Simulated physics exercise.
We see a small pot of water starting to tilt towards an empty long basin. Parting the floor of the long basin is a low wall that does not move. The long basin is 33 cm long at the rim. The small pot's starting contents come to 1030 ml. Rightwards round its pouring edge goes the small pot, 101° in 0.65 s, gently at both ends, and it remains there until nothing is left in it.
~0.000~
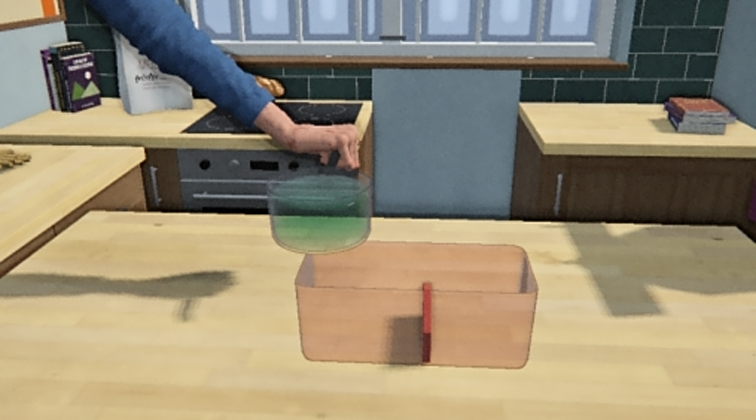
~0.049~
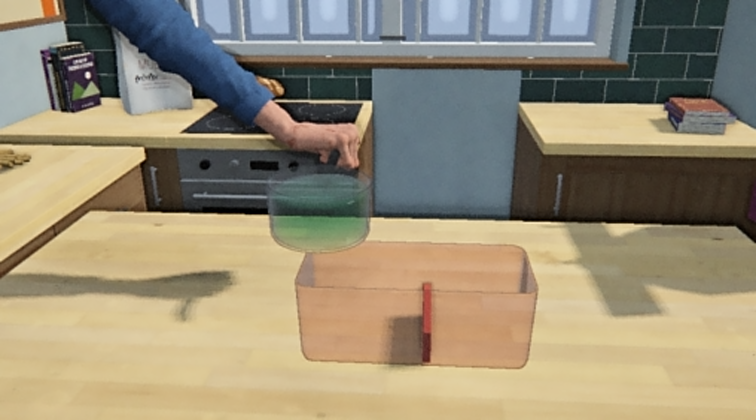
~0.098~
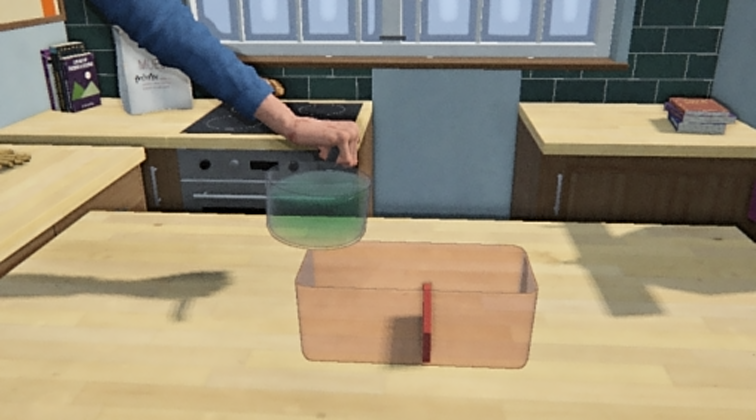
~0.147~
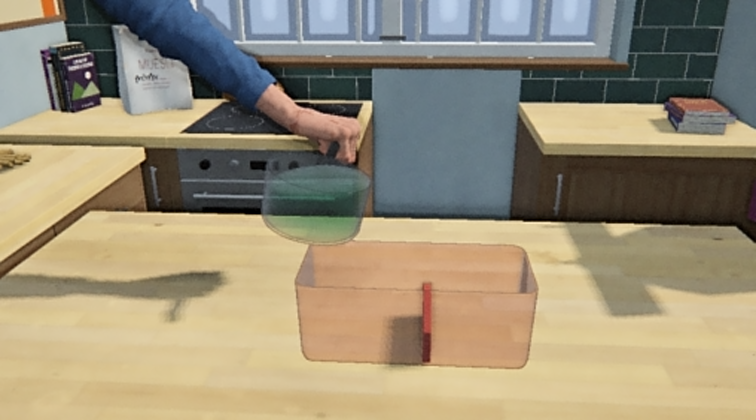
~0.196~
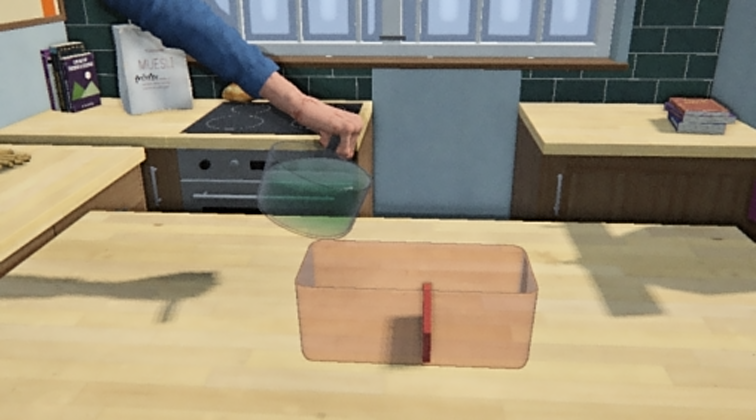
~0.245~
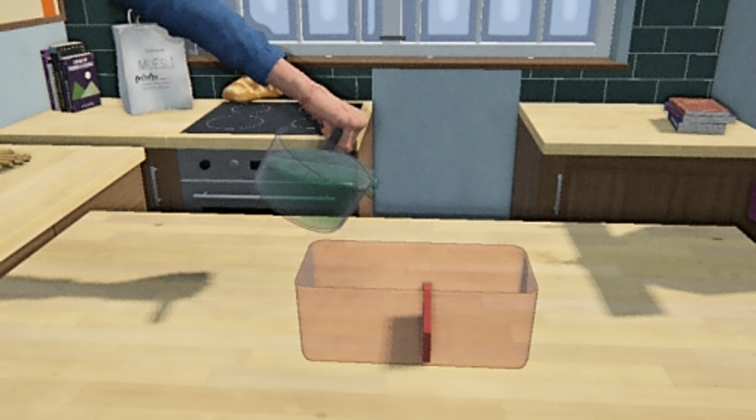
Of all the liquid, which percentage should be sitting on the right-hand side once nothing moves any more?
Around 69 per cent should be sitting there.
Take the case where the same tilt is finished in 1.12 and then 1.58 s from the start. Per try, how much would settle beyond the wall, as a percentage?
I'd say 85 percent on the first go, 85 percent on the next.
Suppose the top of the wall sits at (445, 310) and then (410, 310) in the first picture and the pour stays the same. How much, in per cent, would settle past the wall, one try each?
One try each: Around 55 percent and then around 80 percent.
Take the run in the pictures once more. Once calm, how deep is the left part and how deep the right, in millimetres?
The left ends up at roughly 12 mm, with the right at roughly 36 mm.
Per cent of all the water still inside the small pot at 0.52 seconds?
Near 44 in a hundred.
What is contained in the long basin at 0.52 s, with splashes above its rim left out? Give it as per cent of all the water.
Around 10 percent.
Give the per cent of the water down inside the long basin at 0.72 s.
Roughly 76 percent of it.
By 0.52 s the tilt is 91° and 45 per cent is still to pour, 4 is left of the wall and 5 right of it.
By 0.72 s the tilt is 101° and 6 per cent is still to pour, 4 is left of the wall and 71 right of it.
By 0.92 s the tilt is 101° and 1 per cent is still to pour, 16 is left of the wall and 64 right of it.
By 1.15 s the tilt is 101° and 0 per cent is still to pour, 25 is left of the wall and 71 right of it.
At rest 27 per cent lies left of the wall, 69 right of it and 4 outside.
